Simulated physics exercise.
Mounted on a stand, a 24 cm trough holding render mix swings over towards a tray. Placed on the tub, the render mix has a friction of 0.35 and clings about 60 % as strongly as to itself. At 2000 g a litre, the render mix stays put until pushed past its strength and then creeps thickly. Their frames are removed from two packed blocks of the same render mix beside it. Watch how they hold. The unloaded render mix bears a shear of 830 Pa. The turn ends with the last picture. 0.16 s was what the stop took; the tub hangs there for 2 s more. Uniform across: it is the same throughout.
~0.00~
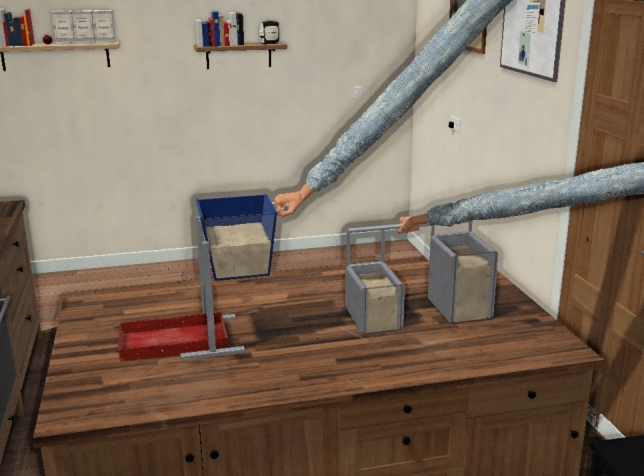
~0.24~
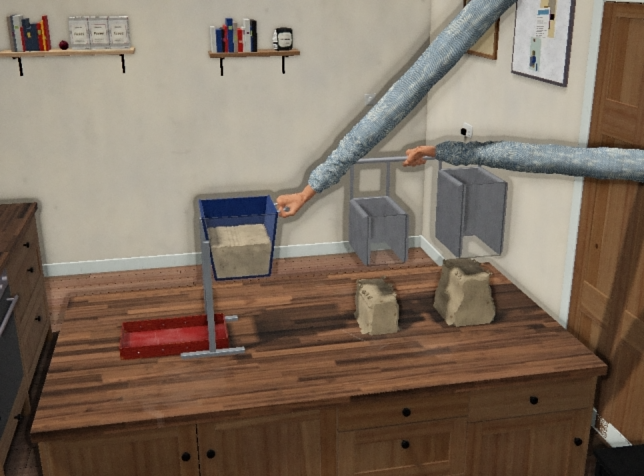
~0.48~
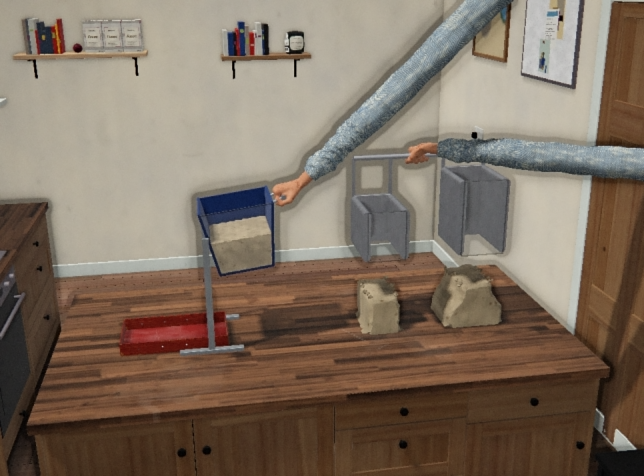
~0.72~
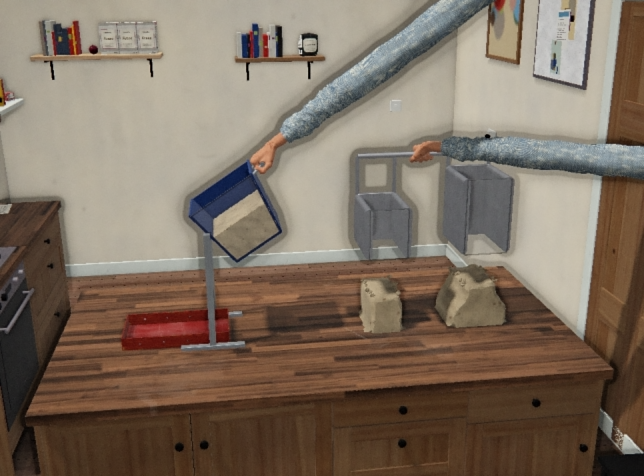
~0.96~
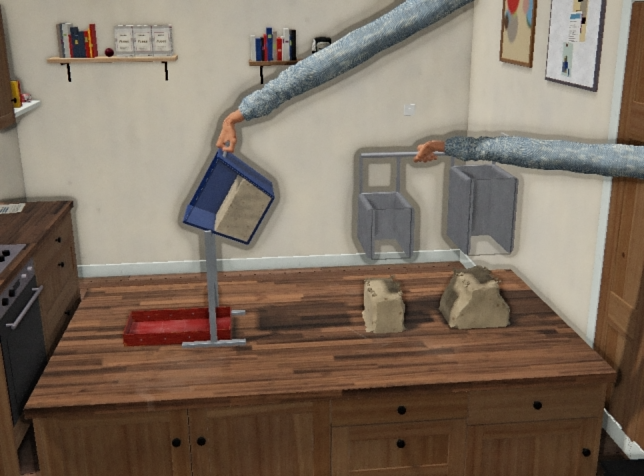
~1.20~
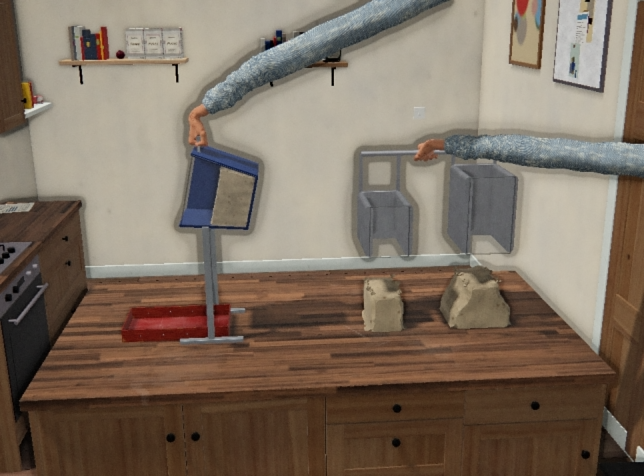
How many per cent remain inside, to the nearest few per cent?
Roughly 100 per cent remains inside.
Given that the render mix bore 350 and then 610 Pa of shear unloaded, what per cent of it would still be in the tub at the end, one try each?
About 100 % first, about 100 % second.
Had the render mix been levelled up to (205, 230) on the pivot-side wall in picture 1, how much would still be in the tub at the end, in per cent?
About 100 per cent.
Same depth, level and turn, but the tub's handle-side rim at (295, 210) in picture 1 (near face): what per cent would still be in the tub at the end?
Around 100 percent would still be in the tub at the end.
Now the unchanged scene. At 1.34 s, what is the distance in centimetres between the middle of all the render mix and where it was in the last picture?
Something like 1 cm, I'd say.
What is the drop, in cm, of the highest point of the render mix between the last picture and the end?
The top ends up some 1 cm below its level in the last picture.
After 1.34 s, the tub is at 78 degrees and holds 100 %.
After 1.51 s, the tub is at 78 degrees and holds 100 %.
After 1.68 s, the tub is at 78 degrees and holds 100 %.
After 1.85 s, the tub is at 78 degrees and holds 100 %.
After 3.20 s, at the end, the tub is at 78 degrees and holds 100 %.
